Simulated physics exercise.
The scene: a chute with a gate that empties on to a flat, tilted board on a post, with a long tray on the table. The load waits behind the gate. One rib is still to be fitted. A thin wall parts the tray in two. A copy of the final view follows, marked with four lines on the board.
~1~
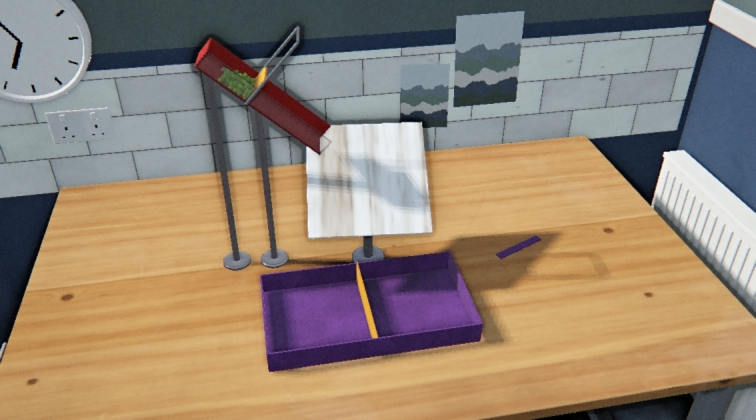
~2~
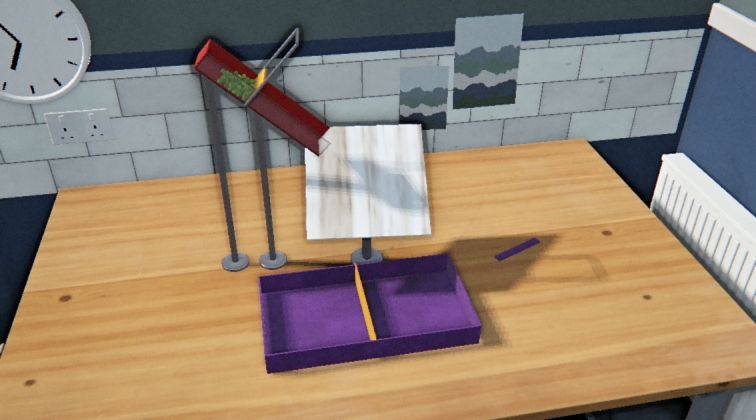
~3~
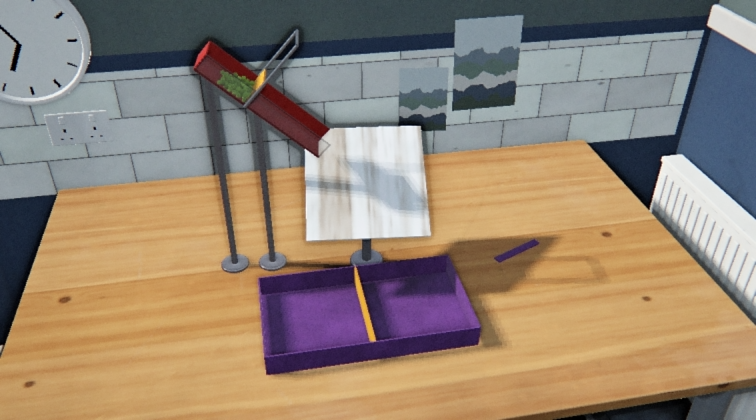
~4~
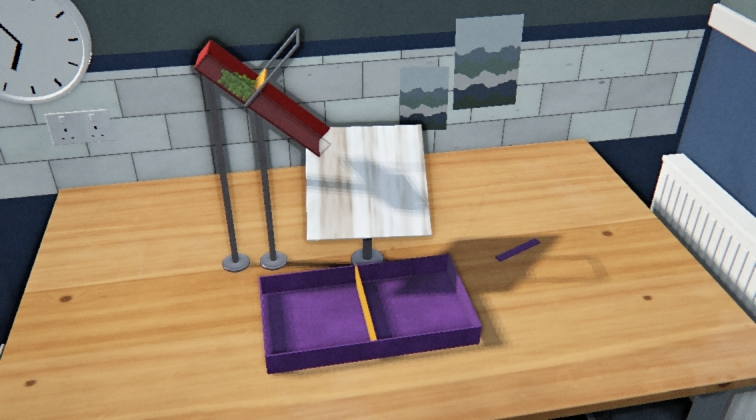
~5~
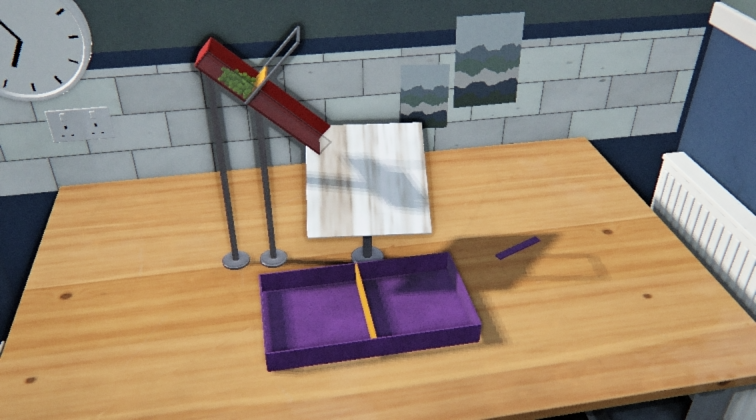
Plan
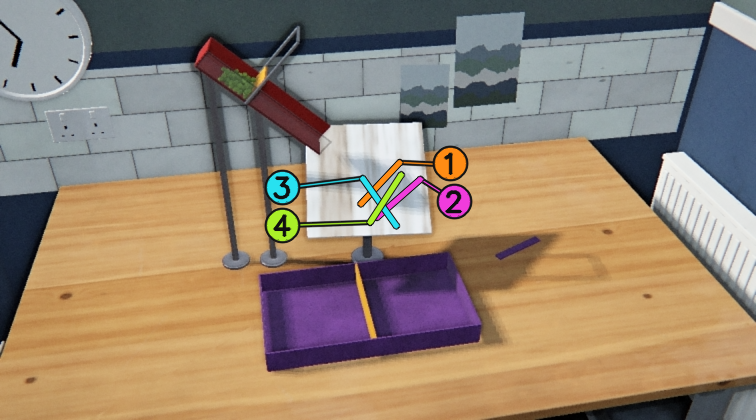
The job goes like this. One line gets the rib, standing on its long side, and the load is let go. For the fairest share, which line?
2 beats the others.
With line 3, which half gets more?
More lands on the right.
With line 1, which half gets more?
Left.
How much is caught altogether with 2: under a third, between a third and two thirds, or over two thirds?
Over two thirds.
On the marked copy, line 1 from (399, 162) to (360, 204); line 2 from (420, 179) to (376, 217); line 3 from (362, 178) to (396, 225); line 4 from (401, 174) to (370, 222).
With 1, of what is caught, the bulk in the left half, a small share in the right.
With 2, of what is caught, close to two thirds in the left half, close to a third in the right.
With 3, of what is caught, a small share in the left half, the bulk in the right.
With 4, of what is caught, the bulk in the left half, close to a quarter in the right.
